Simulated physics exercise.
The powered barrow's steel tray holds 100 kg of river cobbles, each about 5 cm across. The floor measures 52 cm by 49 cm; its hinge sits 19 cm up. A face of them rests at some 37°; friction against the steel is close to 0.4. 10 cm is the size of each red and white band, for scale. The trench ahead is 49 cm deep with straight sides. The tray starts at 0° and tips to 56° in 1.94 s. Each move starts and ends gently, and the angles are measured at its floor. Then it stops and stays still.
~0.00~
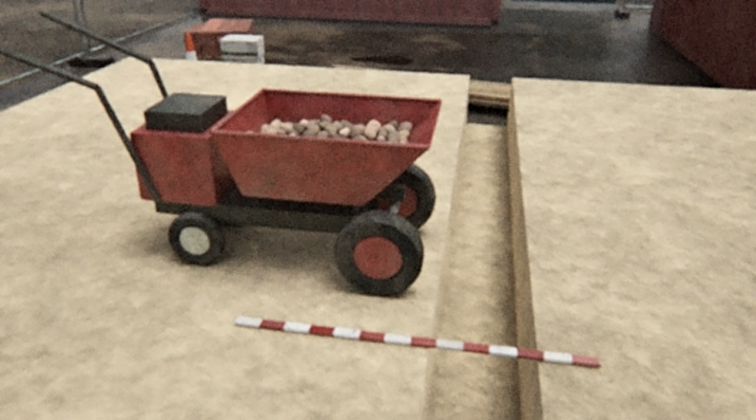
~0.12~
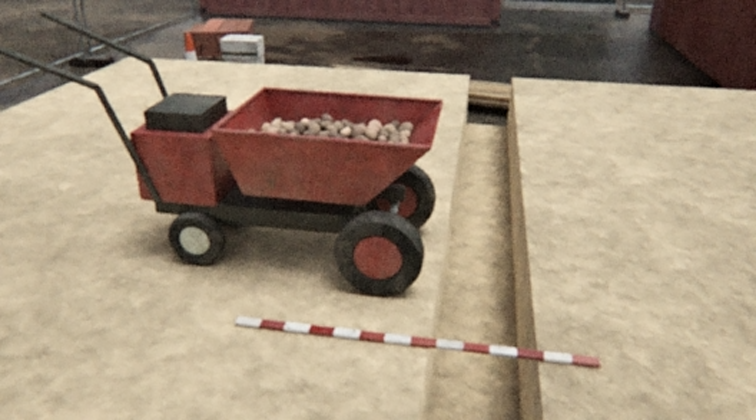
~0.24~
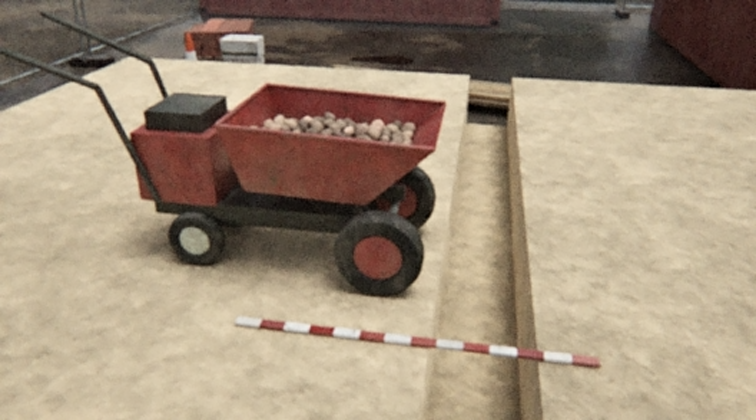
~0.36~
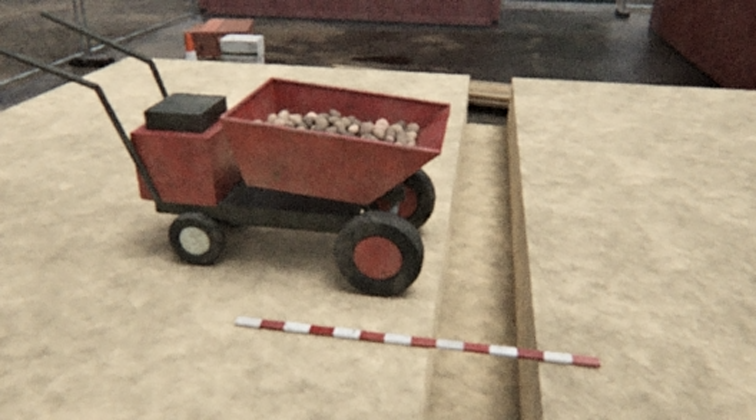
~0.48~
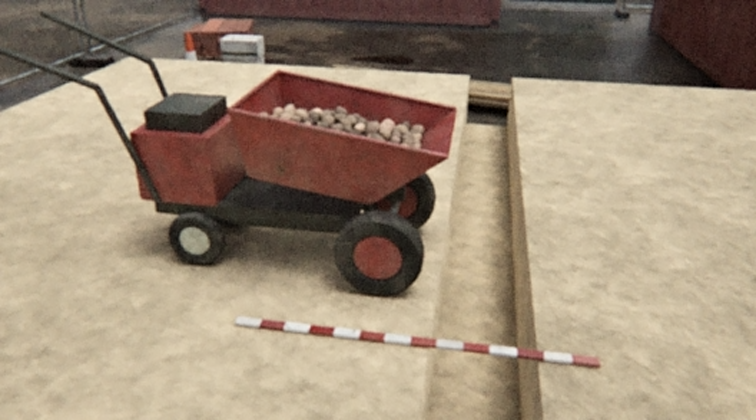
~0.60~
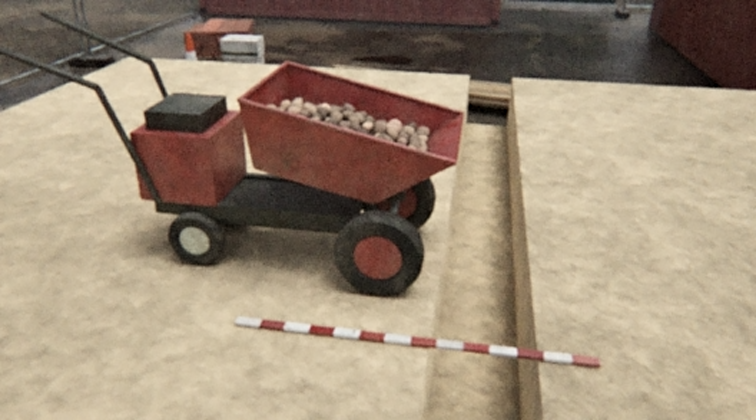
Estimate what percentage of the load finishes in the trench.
Roughly 42 percent.
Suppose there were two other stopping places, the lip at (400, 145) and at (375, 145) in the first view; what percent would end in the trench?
From the first place around 60 per cent, from the other around 65.
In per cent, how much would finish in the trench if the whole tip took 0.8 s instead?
That would give about 30 percent.
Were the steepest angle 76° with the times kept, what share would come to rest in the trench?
It would be near 45 per cent.
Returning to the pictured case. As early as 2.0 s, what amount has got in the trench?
At that moment: Approx. 5 %.
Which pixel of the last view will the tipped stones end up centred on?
(509, 346).
After 1.5 s the floor is at 47°; 100 % in the tray; the foremost stones are at (477, 184).
After 2.0 s the floor is at 56°; 87 % in the tray, 6 % in the trench, 7 % past the trench; the foremost stones are at (562, 270).
After 2.4 s the floor is at 56°; 64 % in the tray, 14 % in the trench, 22 % past the trench; the foremost stones are at (630, 271).
After 4.3 s the floor is at 56°; 33 % in the tray, 42 % in the trench, 25 % past the trench; the foremost stones are at (693, 277).
